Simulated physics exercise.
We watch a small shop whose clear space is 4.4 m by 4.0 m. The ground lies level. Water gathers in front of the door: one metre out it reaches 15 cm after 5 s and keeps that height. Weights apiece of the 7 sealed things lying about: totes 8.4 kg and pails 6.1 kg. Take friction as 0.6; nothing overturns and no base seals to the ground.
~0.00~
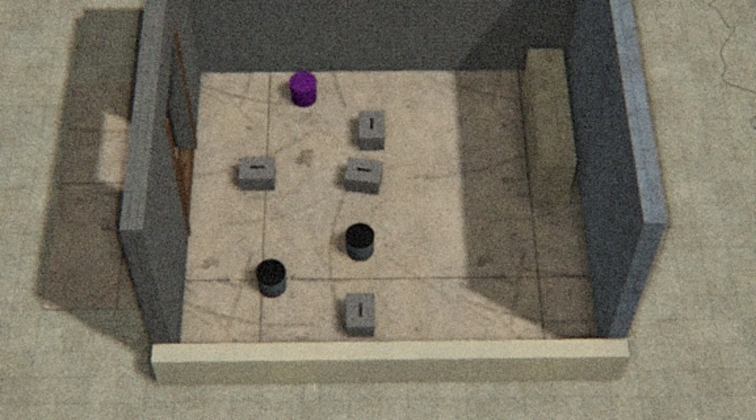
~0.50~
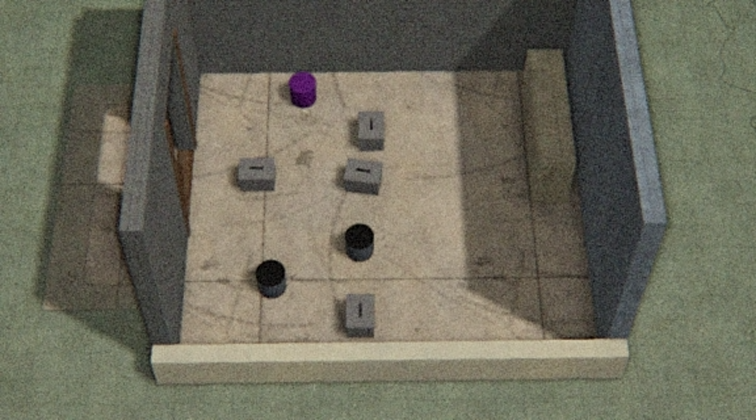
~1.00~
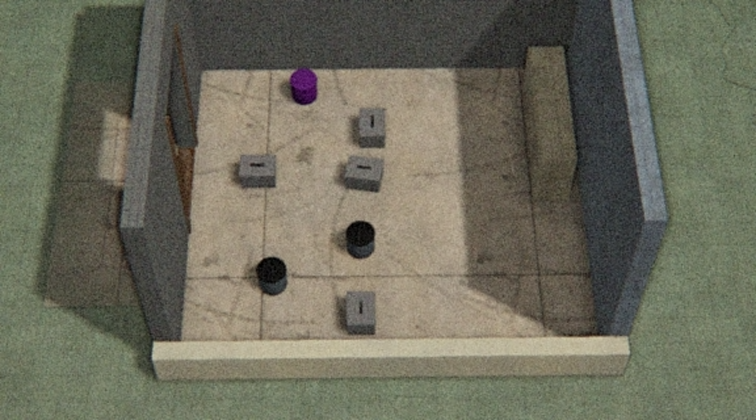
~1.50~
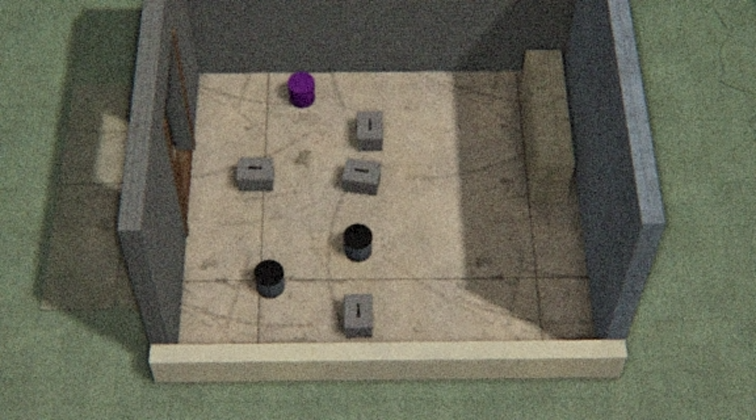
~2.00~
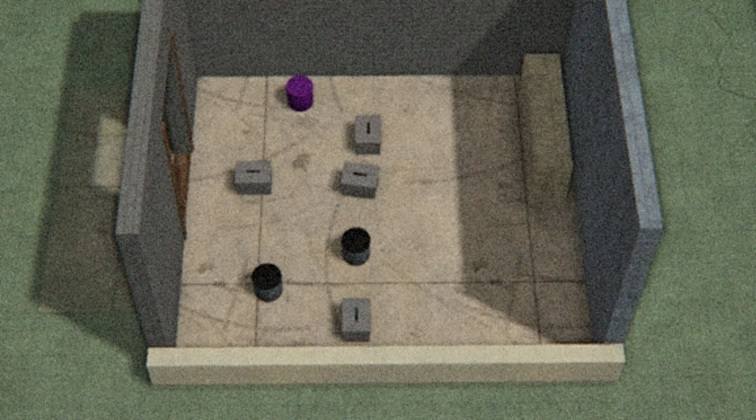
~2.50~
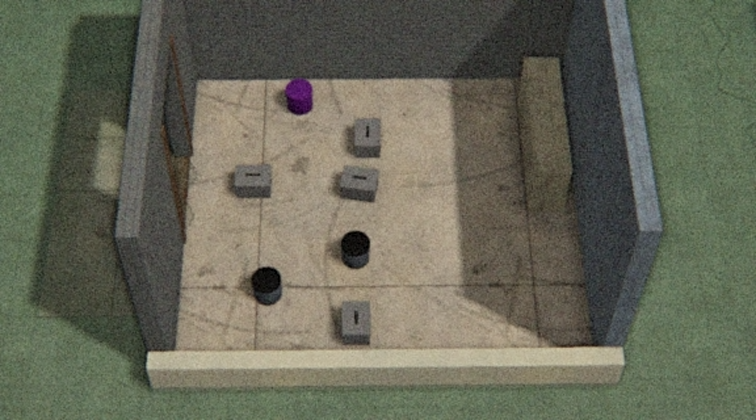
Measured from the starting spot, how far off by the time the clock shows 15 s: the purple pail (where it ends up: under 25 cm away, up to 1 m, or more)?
Purple pail holds its place.
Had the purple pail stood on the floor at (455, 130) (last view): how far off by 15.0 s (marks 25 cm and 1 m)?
It stays put.
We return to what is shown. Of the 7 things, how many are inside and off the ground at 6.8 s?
I count 0.
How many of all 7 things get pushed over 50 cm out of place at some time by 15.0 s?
That makes 1.
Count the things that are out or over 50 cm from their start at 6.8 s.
0 of them.
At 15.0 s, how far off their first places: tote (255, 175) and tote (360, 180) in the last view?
In turn: 80 cm, 0 cm.
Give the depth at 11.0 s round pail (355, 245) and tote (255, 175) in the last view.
Roughly 5 and 6 cm.
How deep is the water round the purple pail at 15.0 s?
Roughly 5 cm.
After 3.5 s the purple pail is near (299, 89), 0.0 m from its start, aground; 0 afloat.
After 6.8 s the purple pail is near (299, 89), 0.0 m from its start, aground; 0 afloat.
After 11.0 s the purple pail is near (299, 89), 0.0 m from its start, aground; 0 afloat.
After 15.0 s the purple pail is near (299, 89), 0.0 m from its start, aground; 1 afloat.
